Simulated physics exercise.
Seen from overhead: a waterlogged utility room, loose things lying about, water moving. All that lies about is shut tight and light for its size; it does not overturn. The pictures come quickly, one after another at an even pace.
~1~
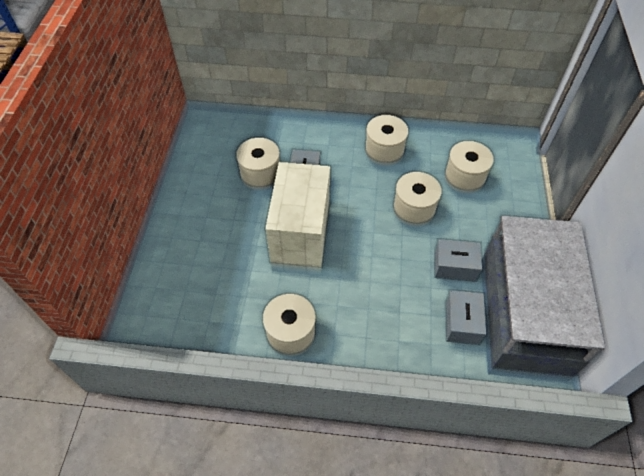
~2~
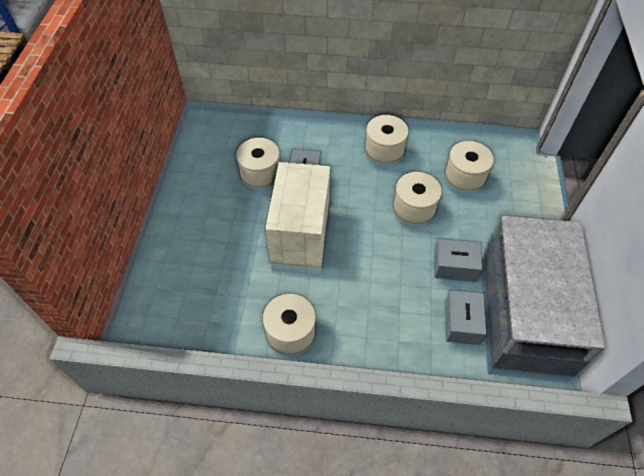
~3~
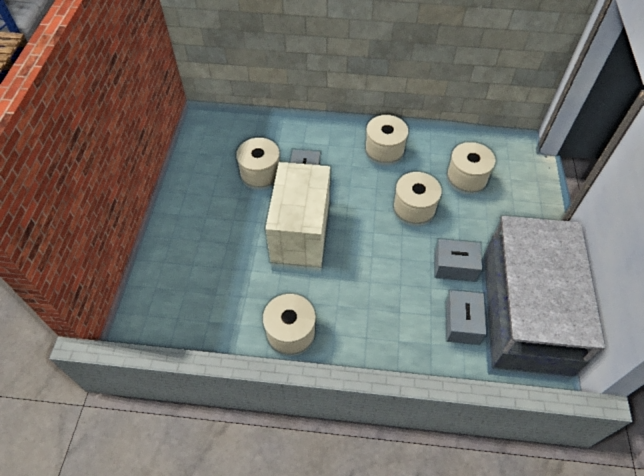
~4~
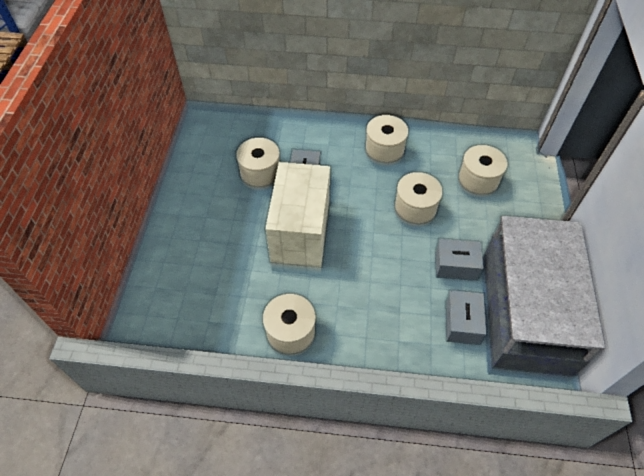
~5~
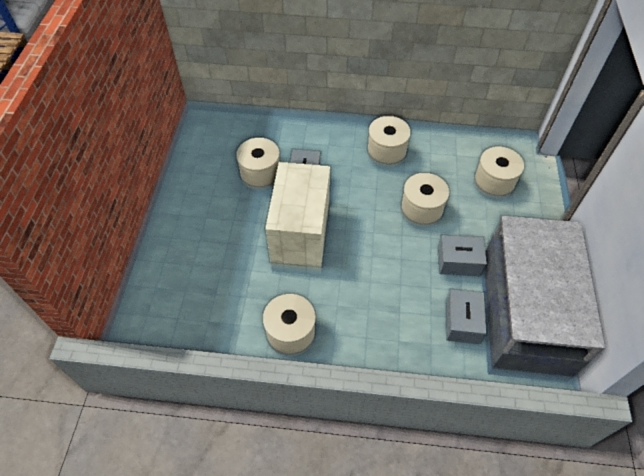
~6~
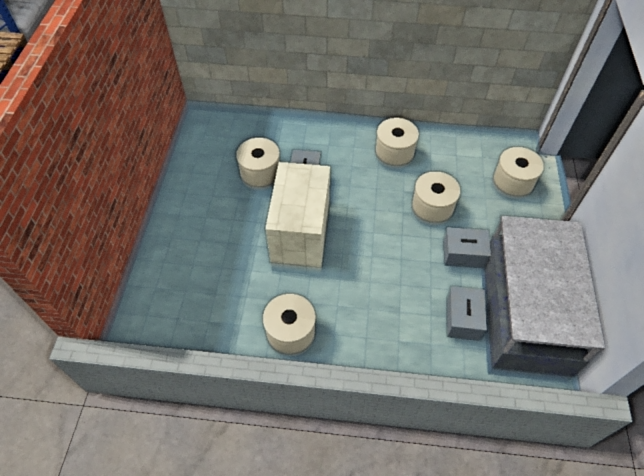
A round cream tub near the back right of a flooded, walled room starts drifting right after the dark panel in the right wall gives way to an open gap. Two more tubs and a small grey box then shift slightly right, while the tubs on the left stay put.
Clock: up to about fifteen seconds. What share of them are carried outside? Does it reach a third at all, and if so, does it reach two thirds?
Two thirds and up.
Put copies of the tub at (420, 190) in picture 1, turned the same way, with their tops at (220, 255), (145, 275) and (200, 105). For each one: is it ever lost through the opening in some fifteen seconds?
The three, in sequence: Remains behind, remains behind and remains behind.
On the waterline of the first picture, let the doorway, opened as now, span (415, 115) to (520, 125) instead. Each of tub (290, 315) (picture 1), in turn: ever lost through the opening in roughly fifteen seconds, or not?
My guess is that it doesn't escape.
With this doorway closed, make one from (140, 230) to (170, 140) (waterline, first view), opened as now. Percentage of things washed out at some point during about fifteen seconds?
Close to 50 %, I think.
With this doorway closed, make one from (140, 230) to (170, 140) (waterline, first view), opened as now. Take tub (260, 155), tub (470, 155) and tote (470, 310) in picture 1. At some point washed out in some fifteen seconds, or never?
Okay, one after another: Departs, then never departs, then never departs.
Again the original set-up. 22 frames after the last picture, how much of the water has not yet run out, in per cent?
Roughly 58 in a hundred.
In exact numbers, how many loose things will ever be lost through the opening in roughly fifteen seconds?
So the number is 6.
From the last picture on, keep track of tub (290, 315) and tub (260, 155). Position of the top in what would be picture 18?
They end up close to (375, 308) and close to (356, 153).
A moment on, 1 of 8 are out; 7 afloat.
Next, 4 of 8 are out; 4 afloat.
Later, 6 of 8 are out; 2 afloat.
In the end, 6 of 8 are out; 1 afloat.
